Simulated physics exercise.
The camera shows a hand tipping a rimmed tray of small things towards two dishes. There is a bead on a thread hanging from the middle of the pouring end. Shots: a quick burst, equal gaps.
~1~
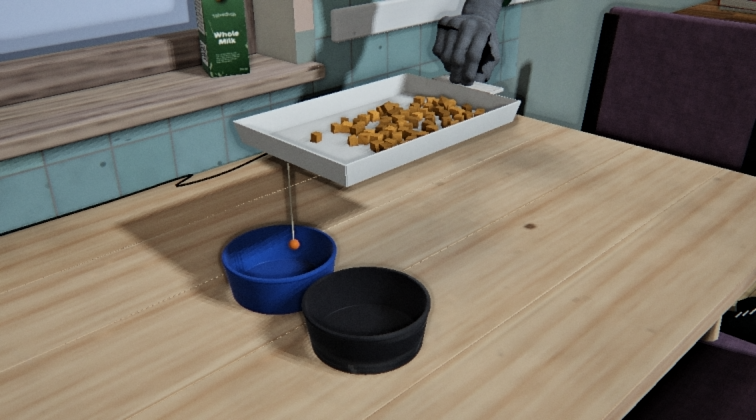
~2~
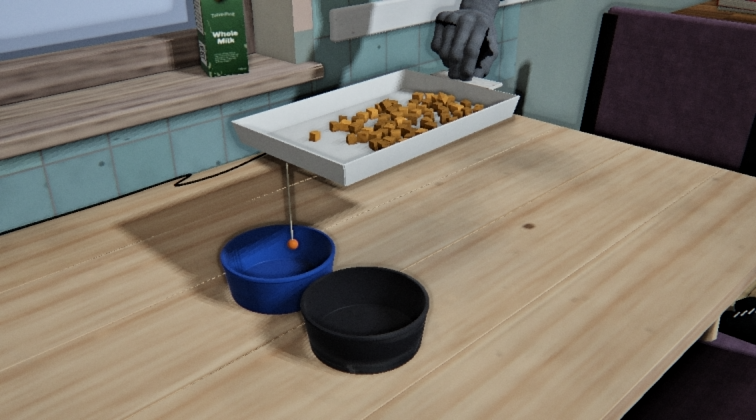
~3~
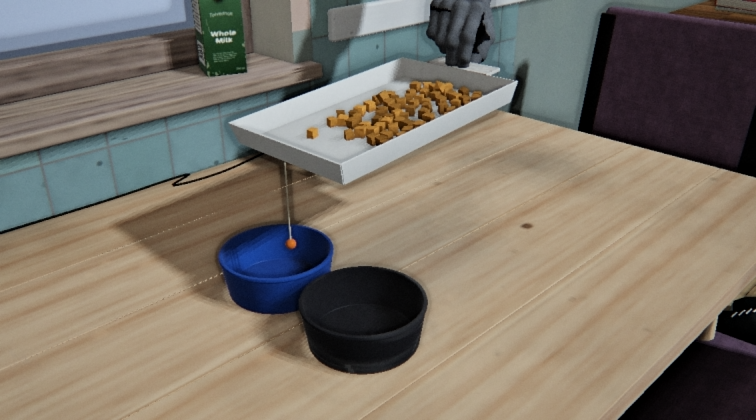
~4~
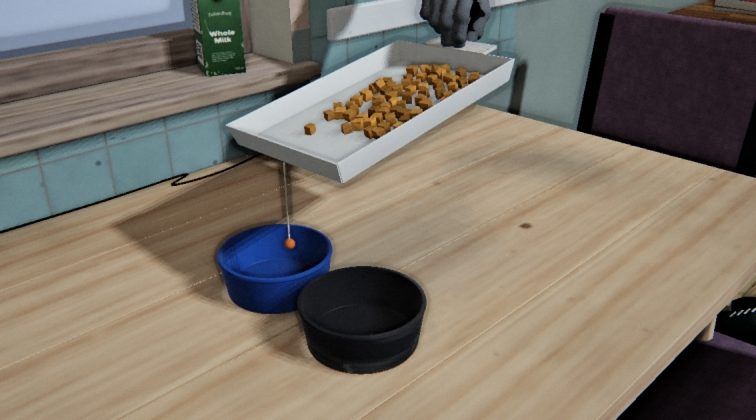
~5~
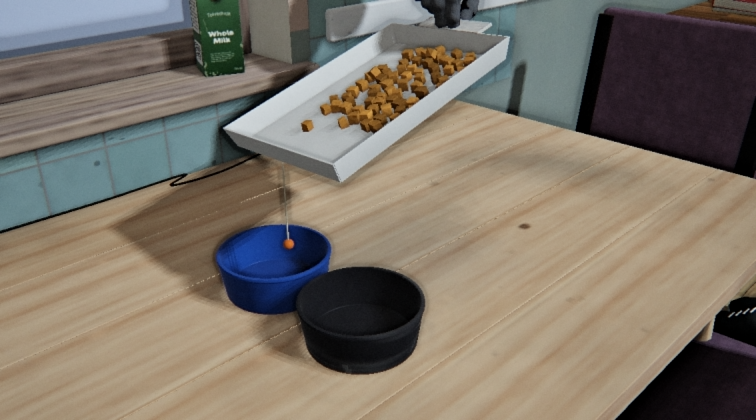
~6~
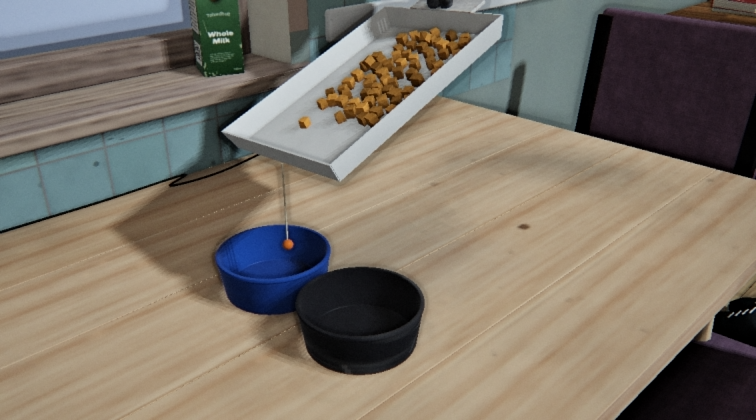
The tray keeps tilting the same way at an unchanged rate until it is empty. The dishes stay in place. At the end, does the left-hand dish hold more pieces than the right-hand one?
Yes.
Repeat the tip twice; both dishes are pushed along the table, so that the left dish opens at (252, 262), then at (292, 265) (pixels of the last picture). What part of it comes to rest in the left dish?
That makes 60 per cent, followed by 20 per cent.
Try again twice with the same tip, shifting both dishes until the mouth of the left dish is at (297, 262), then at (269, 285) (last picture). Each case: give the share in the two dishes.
You'd get 10 per cent first and 40 per cent second.
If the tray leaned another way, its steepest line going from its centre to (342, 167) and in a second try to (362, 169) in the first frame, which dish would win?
The rightmost dish, then the rightmost dish.
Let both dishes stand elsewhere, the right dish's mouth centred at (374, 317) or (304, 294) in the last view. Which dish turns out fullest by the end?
In the first try it's the left-side dish, and in the second it's the left-side dish.
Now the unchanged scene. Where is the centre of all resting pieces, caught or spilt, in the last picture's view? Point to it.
It settles centred around (212, 310).
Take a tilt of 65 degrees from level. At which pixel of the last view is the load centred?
Look about (276, 131) in the last picture.
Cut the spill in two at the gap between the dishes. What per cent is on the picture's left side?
Share to the left: Near 100 per cent.
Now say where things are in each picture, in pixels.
In the first picture, corners of the pouring end at (241, 121) and (346, 162), level; middle of the load at (414, 122), croutons; left dish at (235, 286); right dish at (320, 342); bead on its thread at (294, 244).
In the second picture, corners of the pouring end at (239, 121) and (344, 162), level; middle of the load at (413, 119).
In the third picture, corners of the pouring end at (236, 122) and (341, 161), tipped barely, lowest at the left corner; middle of the load at (410, 110).
In the fourth picture, corners of the pouring end at (233, 124) and (338, 160), tipped a little, lowest at the left corner; middle of the load at (407, 98).
In the fifth picture, corners of the pouring end at (231, 126) and (334, 160), tipped clearly, lowest at the left corner; middle of the load at (403, 85).
In the sixth picture, corners of the pouring end at (229, 129) and (331, 160), tipped clearly, lowest at the left corner; middle of the load at (398, 73); left dish at (229, 286); right dish at (314, 343).
Soon after the last picture, tray tipped steeply; nearly all on the tray; a stray few in the air.
A little later, tray tipped past a quarter turn; nearly all on the tray; a stray few in the left dish; a small part outside both.
Later still, tray tipped past a quarter turn; about a third in the left dish; about two thirds outside both.
At rest, tray tipped past a quarter turn; none in the right dish; about a third in the left dish; about two thirds outside both.
